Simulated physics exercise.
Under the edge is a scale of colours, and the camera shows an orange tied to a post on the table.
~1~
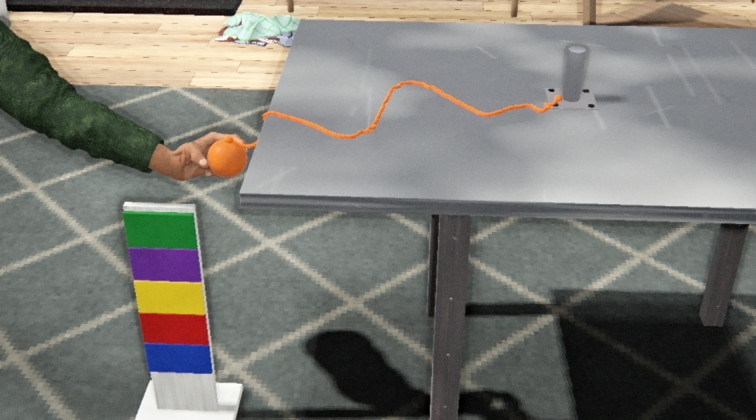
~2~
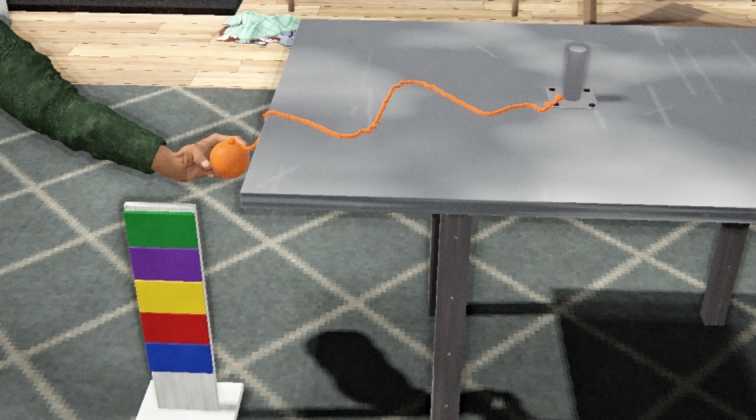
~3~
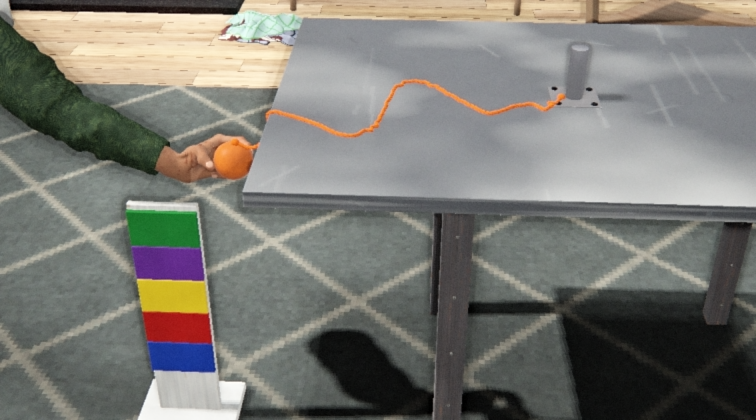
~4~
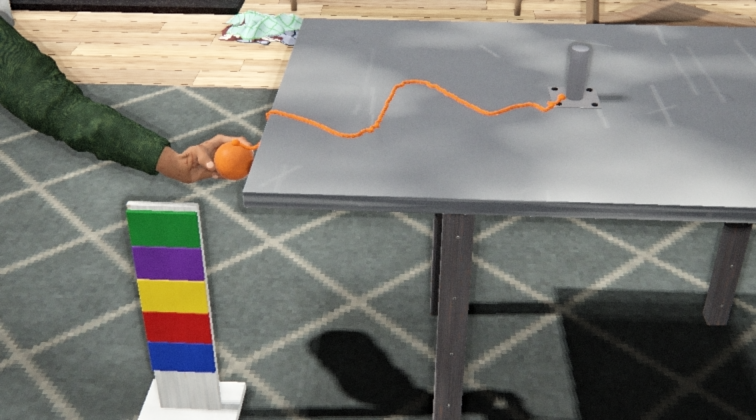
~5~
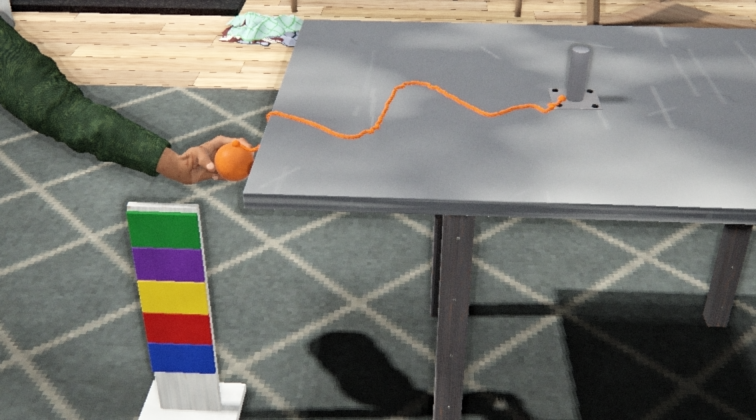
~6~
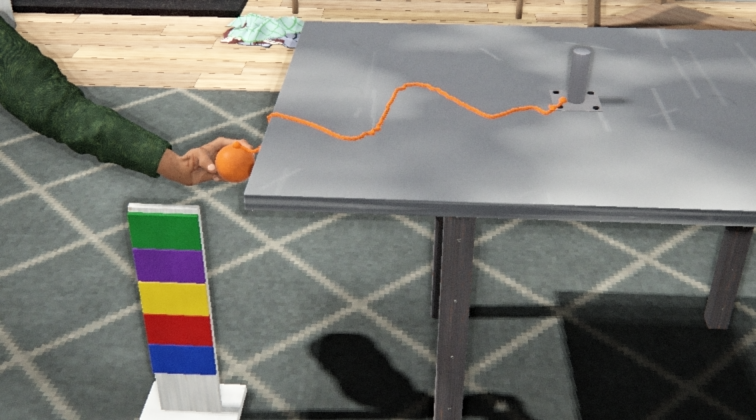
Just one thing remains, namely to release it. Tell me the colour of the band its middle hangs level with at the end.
Red.
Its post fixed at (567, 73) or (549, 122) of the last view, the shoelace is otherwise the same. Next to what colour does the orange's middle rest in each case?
For the first it would be red, for the second blue.
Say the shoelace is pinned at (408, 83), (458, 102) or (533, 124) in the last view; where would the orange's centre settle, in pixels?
Taking them in turn, I'd expect around (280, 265), (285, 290) and finally (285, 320).
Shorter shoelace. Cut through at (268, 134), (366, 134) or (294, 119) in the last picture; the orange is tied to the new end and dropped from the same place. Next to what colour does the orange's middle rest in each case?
First cut: Yellow; second: None, it hangs higher; third: Purple.
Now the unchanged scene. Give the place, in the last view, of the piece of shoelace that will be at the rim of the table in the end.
Look close to (388, 106) - that's the one.
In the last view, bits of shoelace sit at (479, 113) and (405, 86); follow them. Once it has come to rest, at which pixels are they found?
(438, 104) and (329, 108), approximately.
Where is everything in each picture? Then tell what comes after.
Orange (227, 158); green (160, 232); purple (165, 266); yellow (169, 299); red (174, 330); blue (178, 360), in the first picture.
Orange (230, 160); shoelace through (538, 109) (462, 103) (400, 86) (375, 127) (302, 121), in the second picture.
Orange (233, 161), in the third picture.
Orange (234, 161); shoelace through (540, 108) (465, 103) (403, 86) (378, 126) (305, 121), in the fourth picture.
Orange (234, 162), in the fifth picture.
Orange (235, 164); shoelace through (541, 111) (466, 106) (404, 89) (379, 129) (306, 123), in the sixth picture.
Soon after, orange near (249, 306); level with yellow.
After that, orange near (307, 316); level with red.
And then, orange near (279, 335); level with red.
In the end, orange near (289, 334); level with red. Its middle rests at the red band.
